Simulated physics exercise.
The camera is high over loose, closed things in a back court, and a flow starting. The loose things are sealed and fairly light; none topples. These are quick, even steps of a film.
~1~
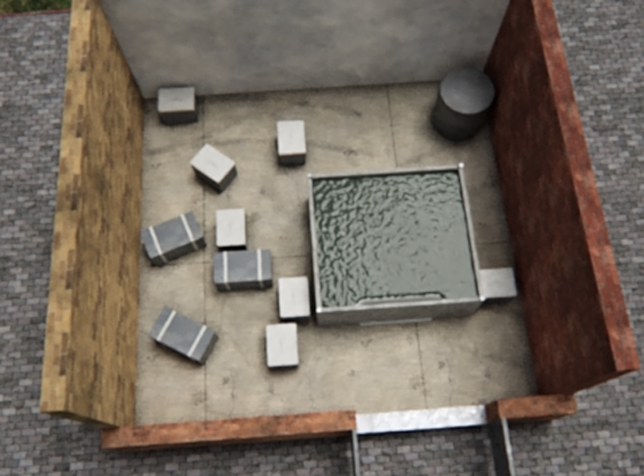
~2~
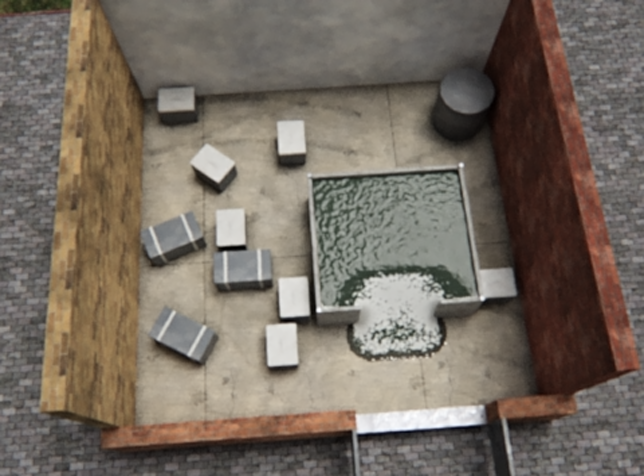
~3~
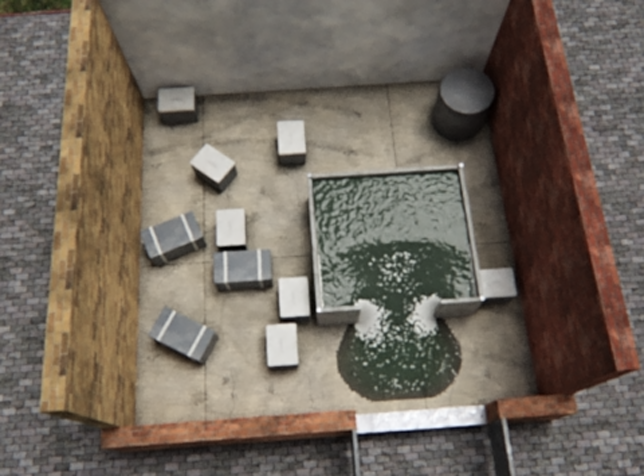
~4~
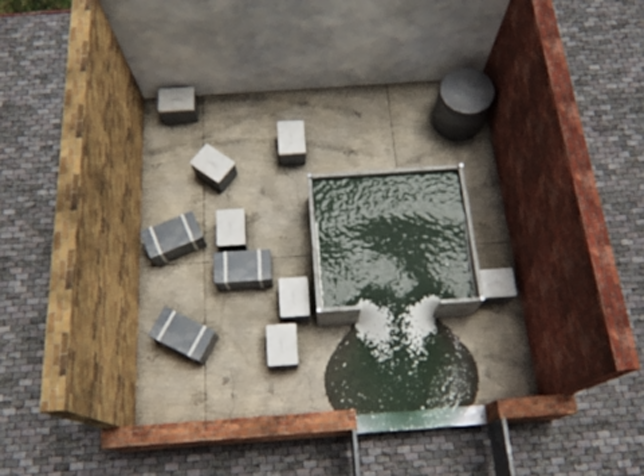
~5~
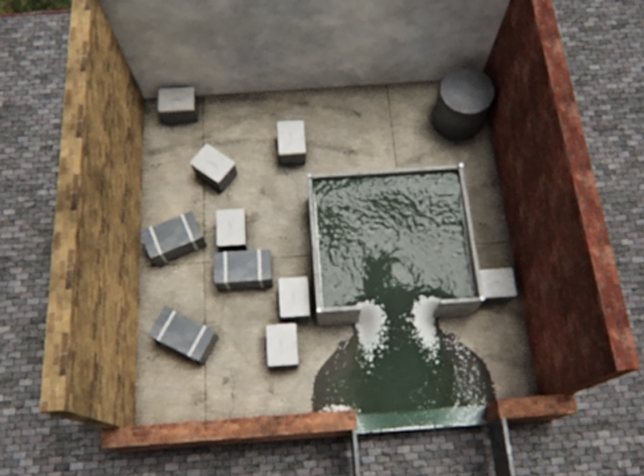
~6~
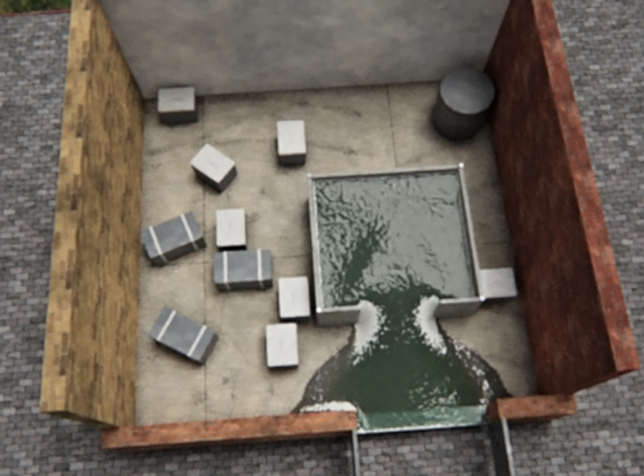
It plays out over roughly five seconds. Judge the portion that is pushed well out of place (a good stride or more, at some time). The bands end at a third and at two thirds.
It is less than a third.
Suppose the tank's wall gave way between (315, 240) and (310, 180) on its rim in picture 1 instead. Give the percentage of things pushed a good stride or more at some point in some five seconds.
Near 80 in a hundred.
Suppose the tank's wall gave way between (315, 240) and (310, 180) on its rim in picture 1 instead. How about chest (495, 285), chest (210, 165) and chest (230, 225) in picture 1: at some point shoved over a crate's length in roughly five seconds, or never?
One after the other: Under that, pushed that far, yes.
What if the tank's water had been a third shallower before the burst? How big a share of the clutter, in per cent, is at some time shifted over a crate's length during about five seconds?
I make it 0 per cent.
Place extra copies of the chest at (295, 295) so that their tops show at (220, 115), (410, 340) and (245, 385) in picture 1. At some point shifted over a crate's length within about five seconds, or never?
As listed: Short of that, swept aside, that far or more.
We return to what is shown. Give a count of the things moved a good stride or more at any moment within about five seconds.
It comes to 0.
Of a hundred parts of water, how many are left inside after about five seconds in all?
Close to 46 %.
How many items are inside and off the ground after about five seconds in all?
0 of them.
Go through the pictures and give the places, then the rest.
In the first frame, a chest at (291, 137) rests on the ground; a chest at (282, 344) rests on the ground; 0 of 10 have shifted.
In the second frame, a chest at (291, 137) rests on the ground; a chest at (282, 344), on the bottom; 0 of 10 have shifted.
In the third frame, a chest at (291, 137), on the bottom; a chest at (282, 344), on the bottom; 0 of 10 have shifted.
In the fourth frame, a chest at (291, 137) rests on the ground; a chest at (282, 344) rests on the ground; 0 of 10 have shifted.
In the fifth frame, a chest at (291, 137) rests on the ground; a chest at (282, 344), on the bottom; 0 of 10 have shifted.
In the sixth frame, a chest at (291, 137), on the bottom; a chest at (282, 344) rests on the ground; 0 of 10 have shifted.
A moment on, 0 of 10 are well off their spots; 0 afloat.
Next, 0 of 10 are well off their spots; 0 afloat.
Later, 0 of 10 are well off their spots; 0 afloat.
In the end, 0 of 10 are well off their spots, and 0 have been at some point; 0 afloat.
